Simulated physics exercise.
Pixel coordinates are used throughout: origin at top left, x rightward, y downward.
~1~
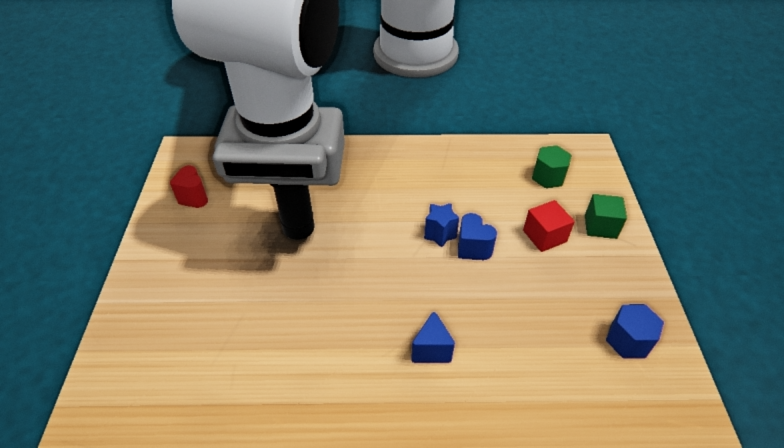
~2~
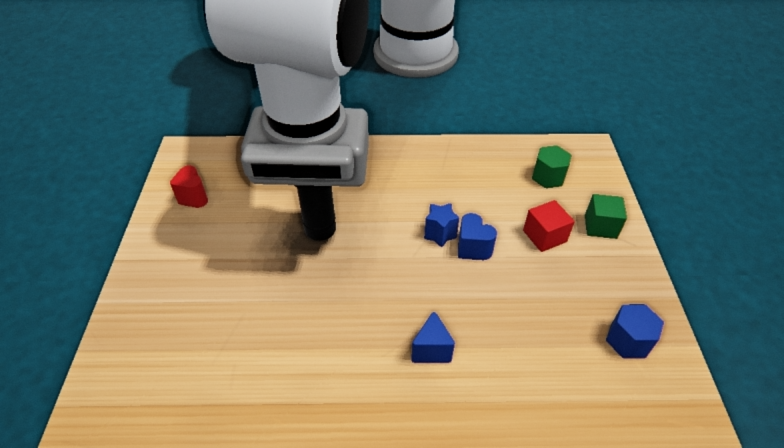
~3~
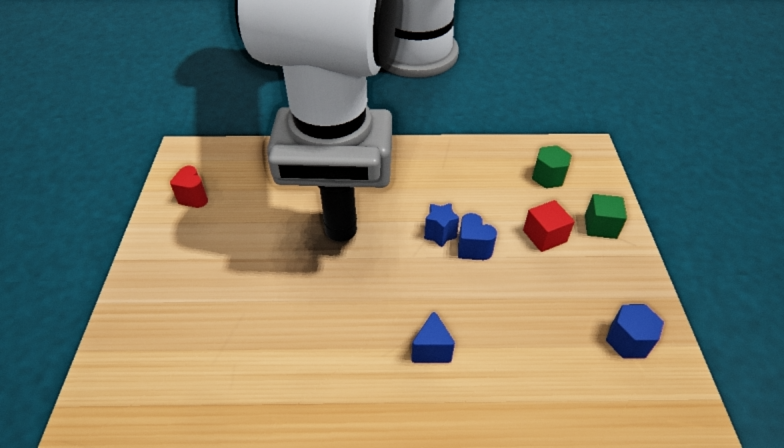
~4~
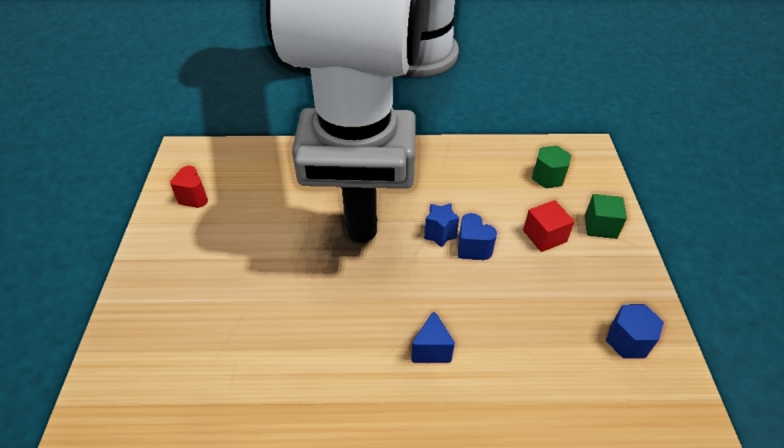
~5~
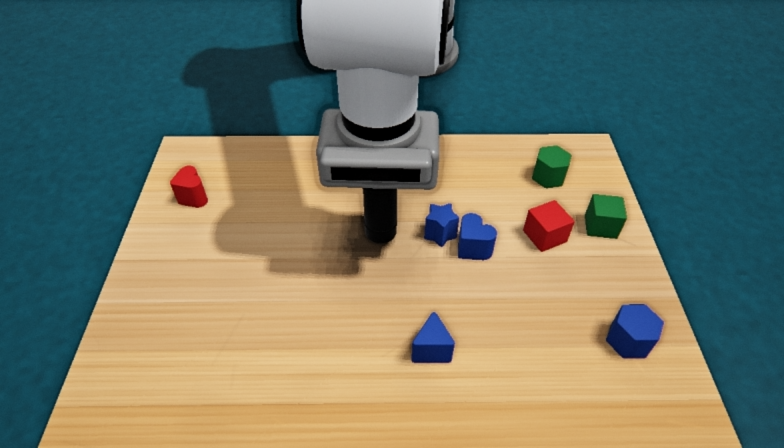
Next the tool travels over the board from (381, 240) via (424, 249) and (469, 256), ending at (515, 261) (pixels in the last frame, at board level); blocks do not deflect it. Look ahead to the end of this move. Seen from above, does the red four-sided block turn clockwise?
Yes, that is what happens.
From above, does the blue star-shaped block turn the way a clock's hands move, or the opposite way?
Twists anticlockwise.
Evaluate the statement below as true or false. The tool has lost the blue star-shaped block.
The statement is true.
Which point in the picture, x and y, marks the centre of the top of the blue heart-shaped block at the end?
About (530, 218).
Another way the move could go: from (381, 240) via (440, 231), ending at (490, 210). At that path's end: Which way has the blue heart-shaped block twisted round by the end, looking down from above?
I'd predict that, seen from above, the blue heart-shaped block rotates clockwise.
What follows on the original path. One third of the way, tool (426, 242); blue star-shaped block (445, 211).
Two thirds of the way, tool (472, 248); blue star-shaped block (453, 211), turned 35° anticlockwise; blue heart-shaped block (502, 225), turned 40° anticlockwise.
At the end, tool (517, 253); blue star-shaped block (453, 211), turned 35° anticlockwise; blue heart-shaped block (530, 218), turned 75° anticlockwise; red four-sided block (562, 210), turned 25° clockwise.
